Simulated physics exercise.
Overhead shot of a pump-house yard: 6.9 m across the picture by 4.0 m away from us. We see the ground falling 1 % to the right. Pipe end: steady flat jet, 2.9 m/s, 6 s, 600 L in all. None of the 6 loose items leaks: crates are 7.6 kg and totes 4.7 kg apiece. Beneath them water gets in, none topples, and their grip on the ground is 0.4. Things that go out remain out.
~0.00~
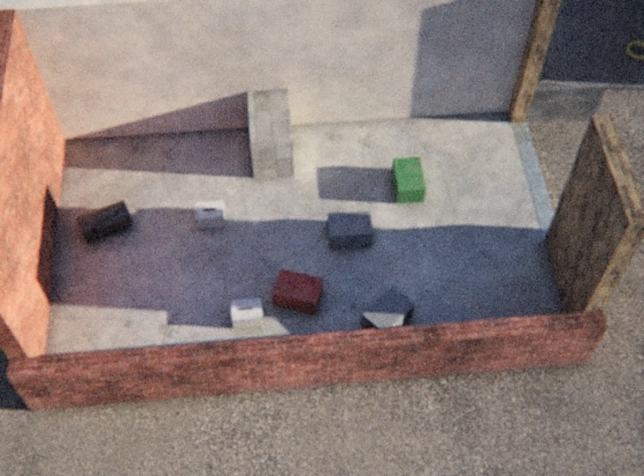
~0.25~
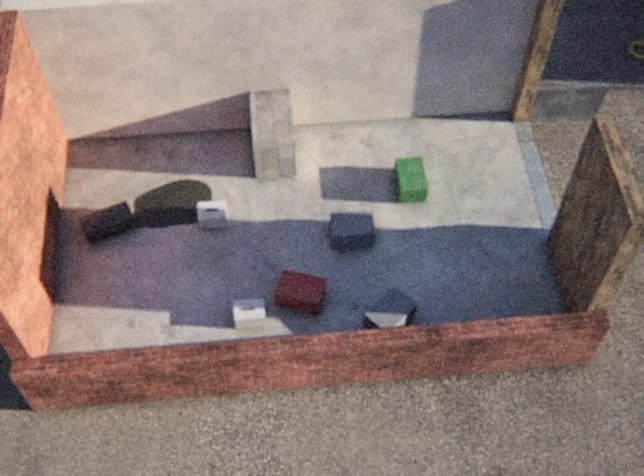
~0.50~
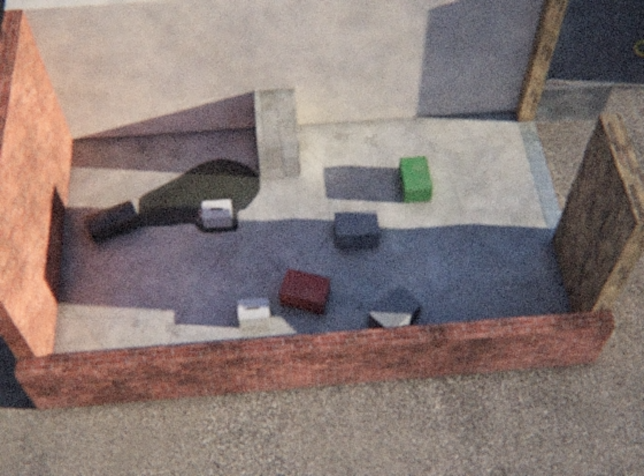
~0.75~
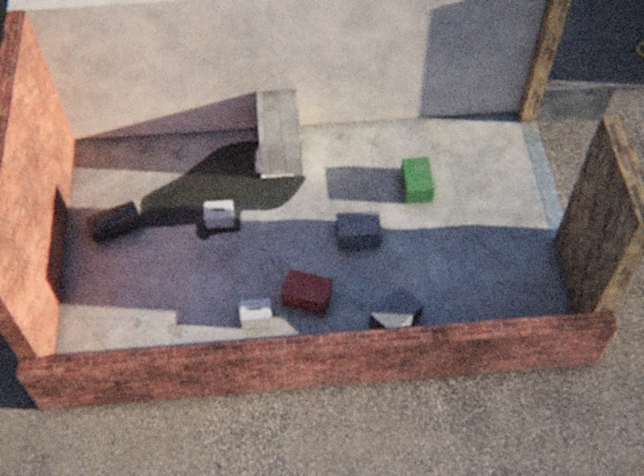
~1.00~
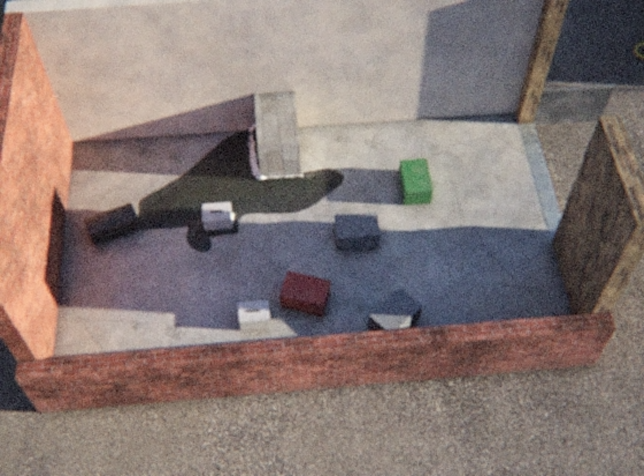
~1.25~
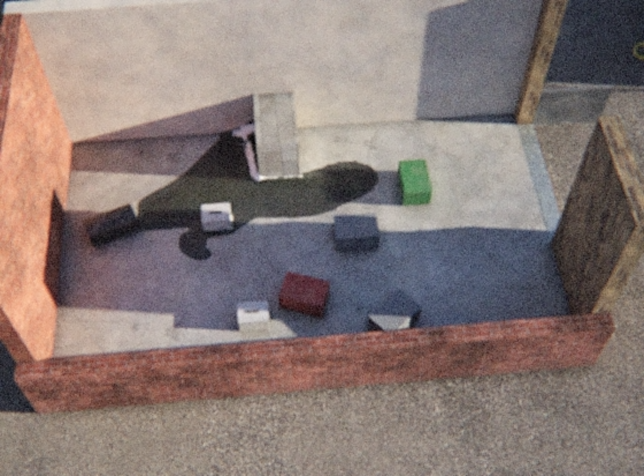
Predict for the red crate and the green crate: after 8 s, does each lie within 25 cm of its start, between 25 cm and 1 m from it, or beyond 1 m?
Red crate: Tiny move; green crate: Large move.
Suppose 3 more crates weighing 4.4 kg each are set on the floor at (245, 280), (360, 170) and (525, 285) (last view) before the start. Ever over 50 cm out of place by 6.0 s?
In the order asked: Stays inside the line, crosses the line, stays inside the line.
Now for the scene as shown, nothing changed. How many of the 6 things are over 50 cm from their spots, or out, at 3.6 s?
By then 0.
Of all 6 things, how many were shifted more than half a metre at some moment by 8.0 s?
Count: 1.
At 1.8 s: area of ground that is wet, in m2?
Somewhere about 5.0 m2, give or take.
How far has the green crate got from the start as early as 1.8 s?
About 0 cm.
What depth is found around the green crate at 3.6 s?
About 3 cm.
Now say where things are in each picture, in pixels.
The red crate at (298, 286), on the bottom; the green crate at (409, 173), on the bottom; 0.0 m2 under water; 0 of 6 have shifted, in the first picture.
The red crate at (300, 286), on the bottom; the green crate at (412, 173), on the bottom; 0.7 m2 under water; 0 of 6 have shifted, in the second picture.
The red crate at (305, 286) rests on the ground; the green crate at (416, 173), on the bottom; water covers 1.3 m2; 0 of 6 have shifted, in the third picture.
The red crate at (307, 286) rests on the ground; the green crate at (418, 174) rests on the ground; water covers 2.1 m2; 0 of 6 have shifted, in the fourth picture.
The red crate at (305, 288) rests on the ground; the green crate at (416, 175), on the bottom; water covers 2.7 m2; 0 of 6 have shifted, in the fifth picture.
The red crate at (304, 289), on the bottom; the green crate at (415, 176) rests on the ground; 3.3 m2 under water; 0 of 6 have shifted, in the sixth picture.
After 1.8 s the red crate is near (304, 289), 0.0 m from its start, aground; the green crate is near (415, 176), 0.0 m from its start, aground; 0 of 6 are out; 0 afloat.
After 3.6 s the red crate is near (304, 289), 0.0 m from its start, aground; the green crate is near (439, 173), 0.3 m from its start, aground; 0 of 6 are out; 0 afloat.
After 5.6 s the red crate is near (304, 289), 0.0 m from its start, aground; the green crate is near (532, 161), 1.7 m from its start, aground; 0 of 6 are out; 0 afloat.
After 8.0 s the red crate is near (304, 289), 0.0 m from its start, aground; the green crate has gone out; 1 of 6 are out; 0 afloat.
